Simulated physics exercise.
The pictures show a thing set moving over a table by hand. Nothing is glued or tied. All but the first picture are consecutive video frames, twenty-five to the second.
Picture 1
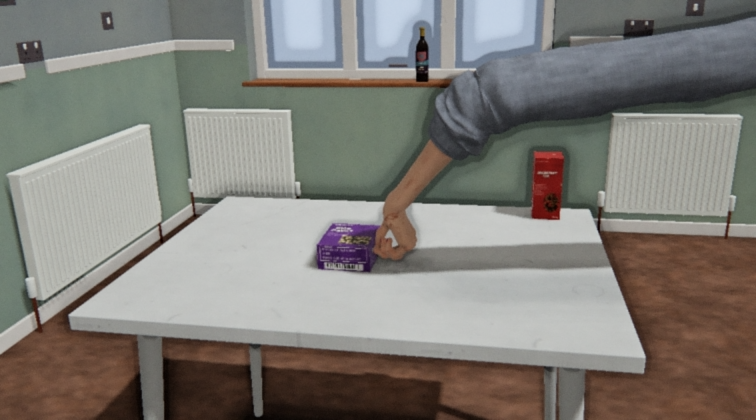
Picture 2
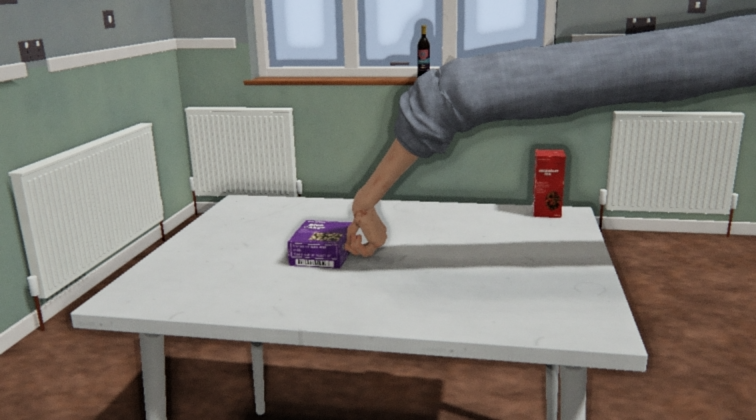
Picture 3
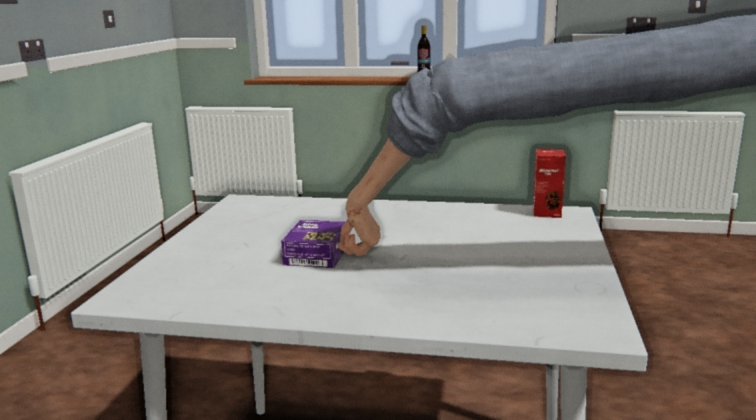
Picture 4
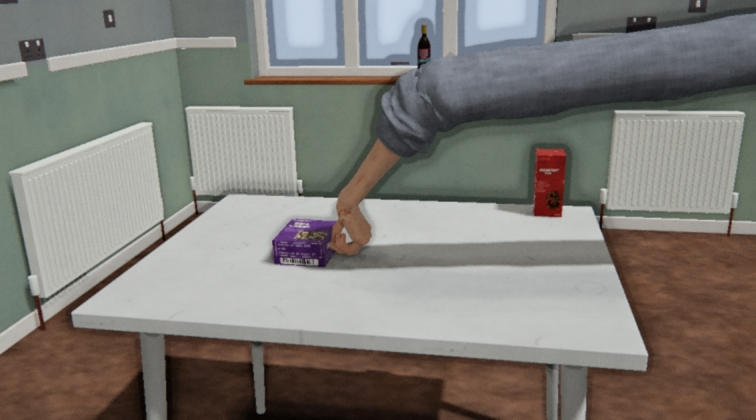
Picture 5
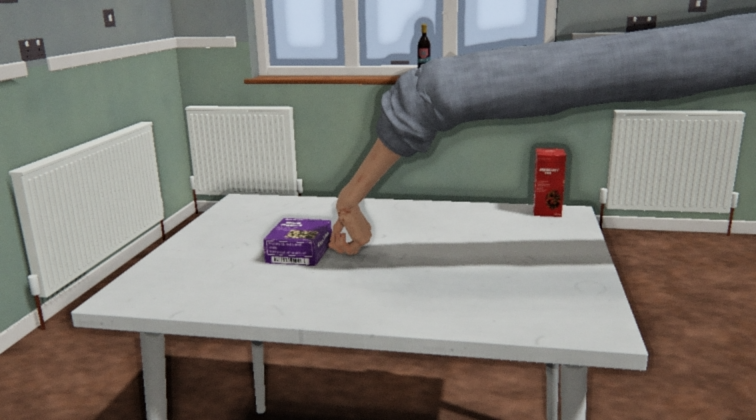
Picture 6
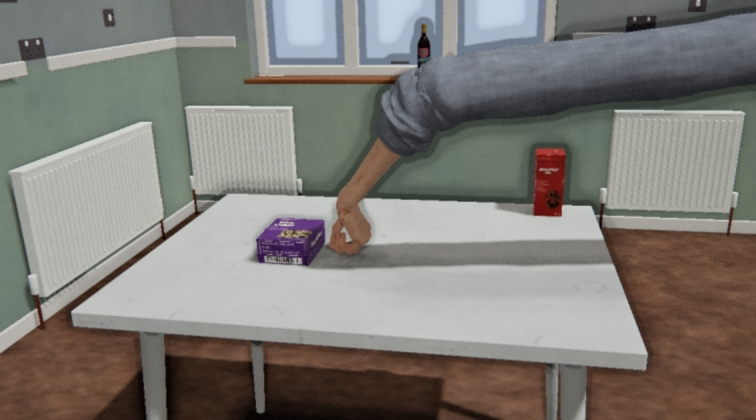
We see a hand in a grey sleeve pushing a purple box leftward across a white table, with a red box standing behind. The purple box then slides slightly farther left, and a small gap opens between it and the hand.
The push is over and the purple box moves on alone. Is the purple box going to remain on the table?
The purple box is still on the table.
Then, 0.10 s on from there, purple box shifted a little near (286, 240).
Then, 0.50 s on from there, purple box resting near (286, 240).
In the end, moved from the start, purple box. At the end, from the last picture's camera, purple box near (286, 240).
